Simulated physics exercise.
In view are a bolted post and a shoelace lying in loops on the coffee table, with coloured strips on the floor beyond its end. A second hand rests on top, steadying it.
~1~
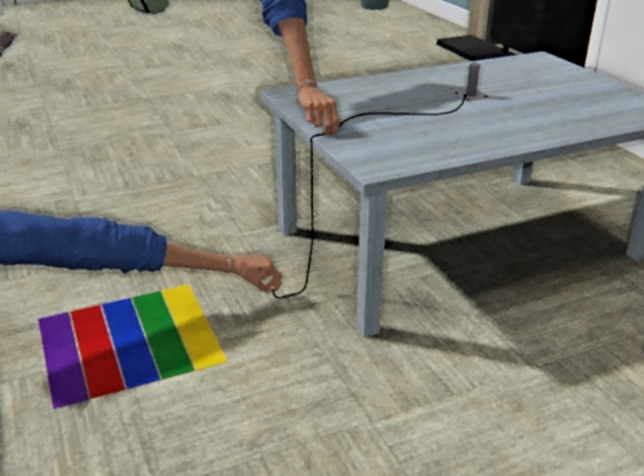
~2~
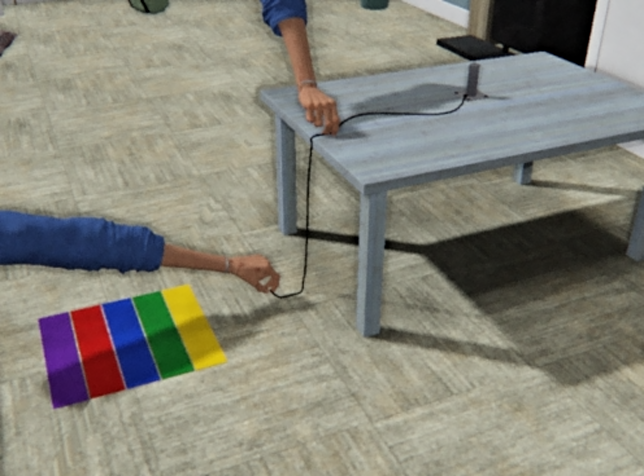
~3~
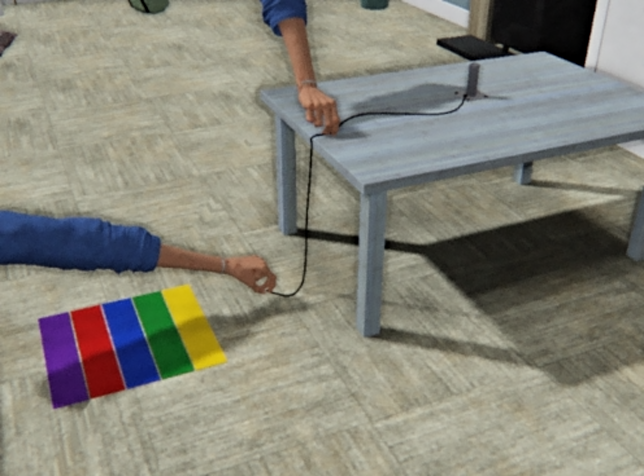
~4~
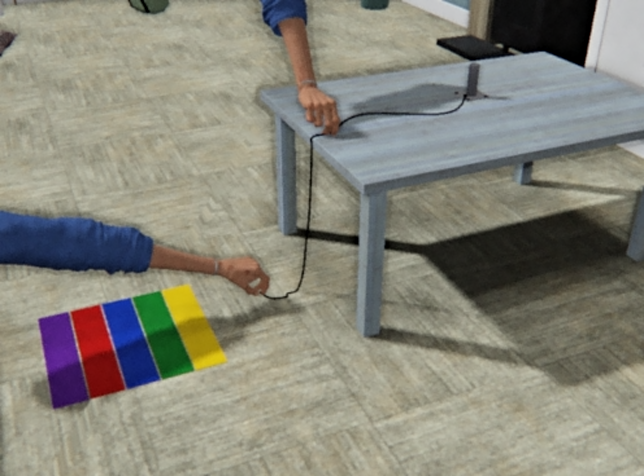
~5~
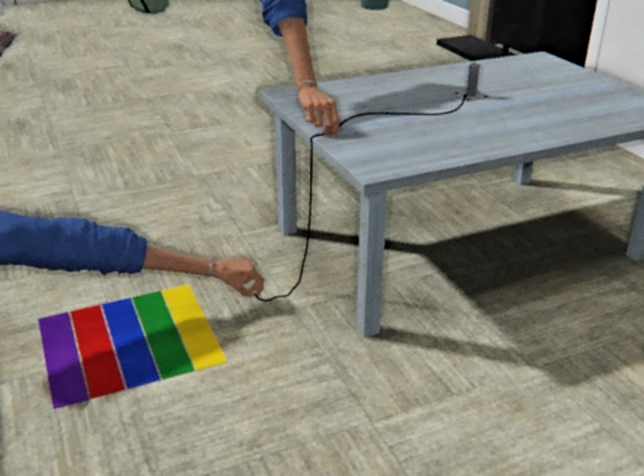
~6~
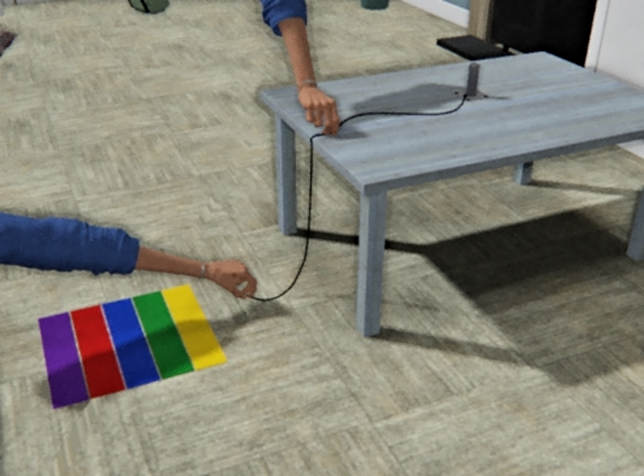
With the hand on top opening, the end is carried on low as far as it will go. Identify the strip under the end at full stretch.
Strip: Blue.
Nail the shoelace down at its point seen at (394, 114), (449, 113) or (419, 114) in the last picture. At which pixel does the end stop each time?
Approximately at (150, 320), at (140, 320) and at (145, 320), in that order.
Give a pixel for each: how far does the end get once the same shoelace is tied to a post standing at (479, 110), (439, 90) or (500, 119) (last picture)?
Close to (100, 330), (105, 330) and (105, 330) in that order.
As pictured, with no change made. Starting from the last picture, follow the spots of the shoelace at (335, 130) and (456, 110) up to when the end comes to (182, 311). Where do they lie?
To (310, 135) and (431, 104).
A little later, end near (182, 311); over yellow.
Next, end near (147, 319); over green.
When it is tight, end near (126, 324); over blue. It gets as far as the blue strip.
